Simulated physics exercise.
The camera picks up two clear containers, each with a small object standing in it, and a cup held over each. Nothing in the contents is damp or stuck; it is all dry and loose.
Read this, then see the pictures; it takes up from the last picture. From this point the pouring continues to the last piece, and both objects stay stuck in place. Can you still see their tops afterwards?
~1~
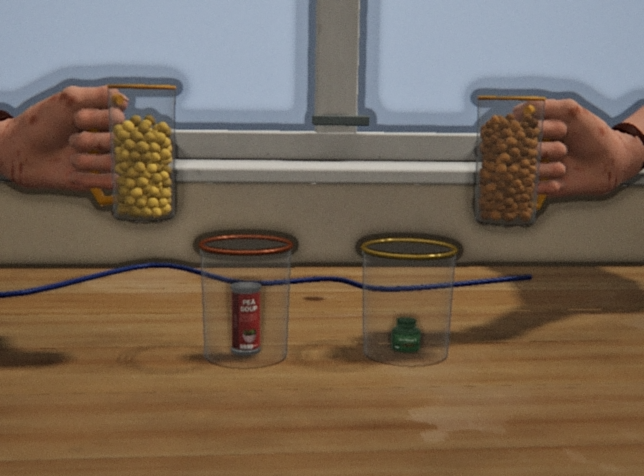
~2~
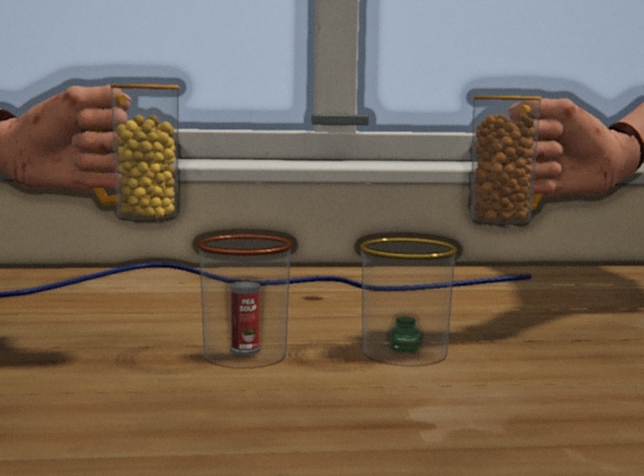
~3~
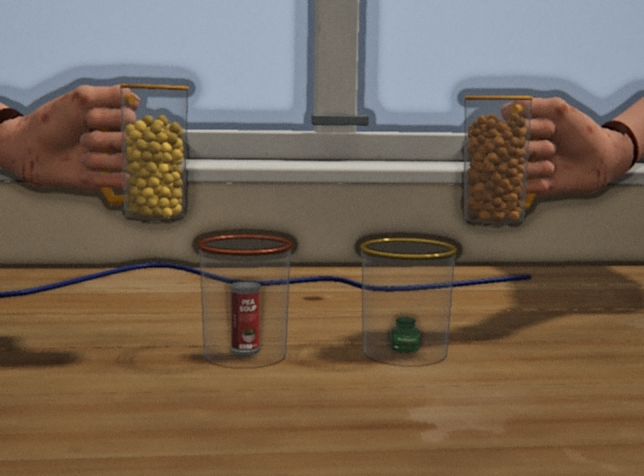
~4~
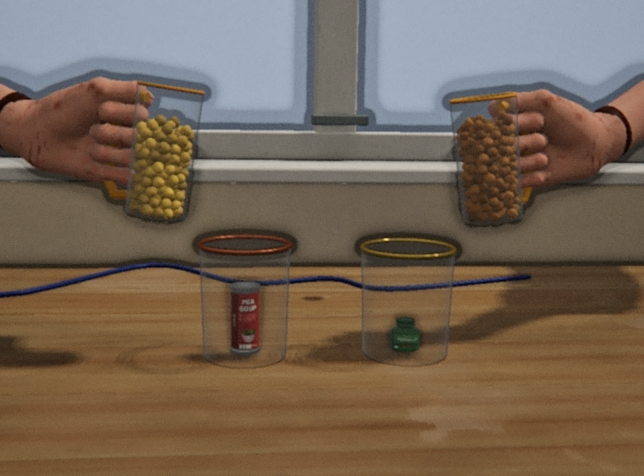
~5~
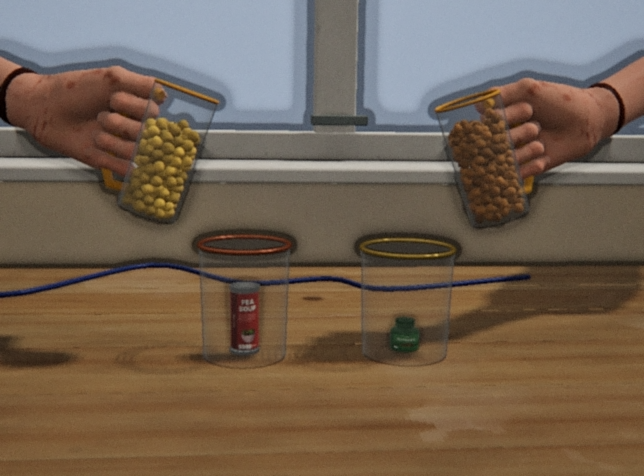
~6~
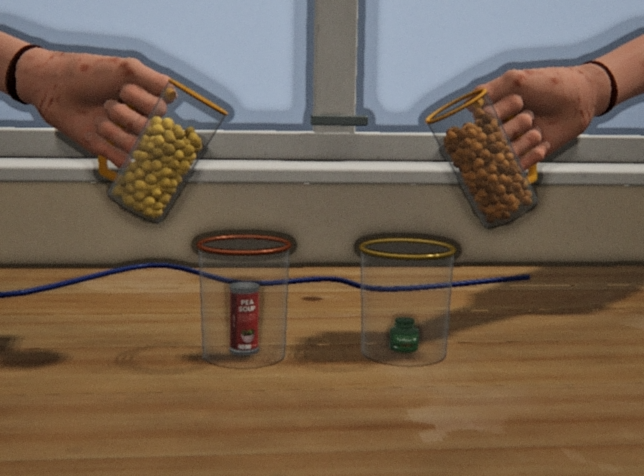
In the end left thing: Most likely it's jutting above the heap afterwards; right thing: Most likely it's totally obscured afterwards.
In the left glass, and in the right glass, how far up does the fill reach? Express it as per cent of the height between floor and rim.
Left near 55, right 50.
Then, 0.52 s past the last view, left glass empty, all of its cupful still in the cup; right glass empty, all of its cupful still in the cup.
Then, 0.98 s past the last view, left glass nearly empty, most of its cupful still in the cup; right glass nearly empty, most of its cupful still in the cup.
Then, 1.38 s past the last view, left glass a third full, none of its cupful still in the cup; right glass half full, none of its cupful still in the cup.
Finally, left glass half full (surface near (244, 294)), nothing beside it; right glass half full (surface near (406, 298)), nothing beside it; the left thing is still showing; the right thing is covered.
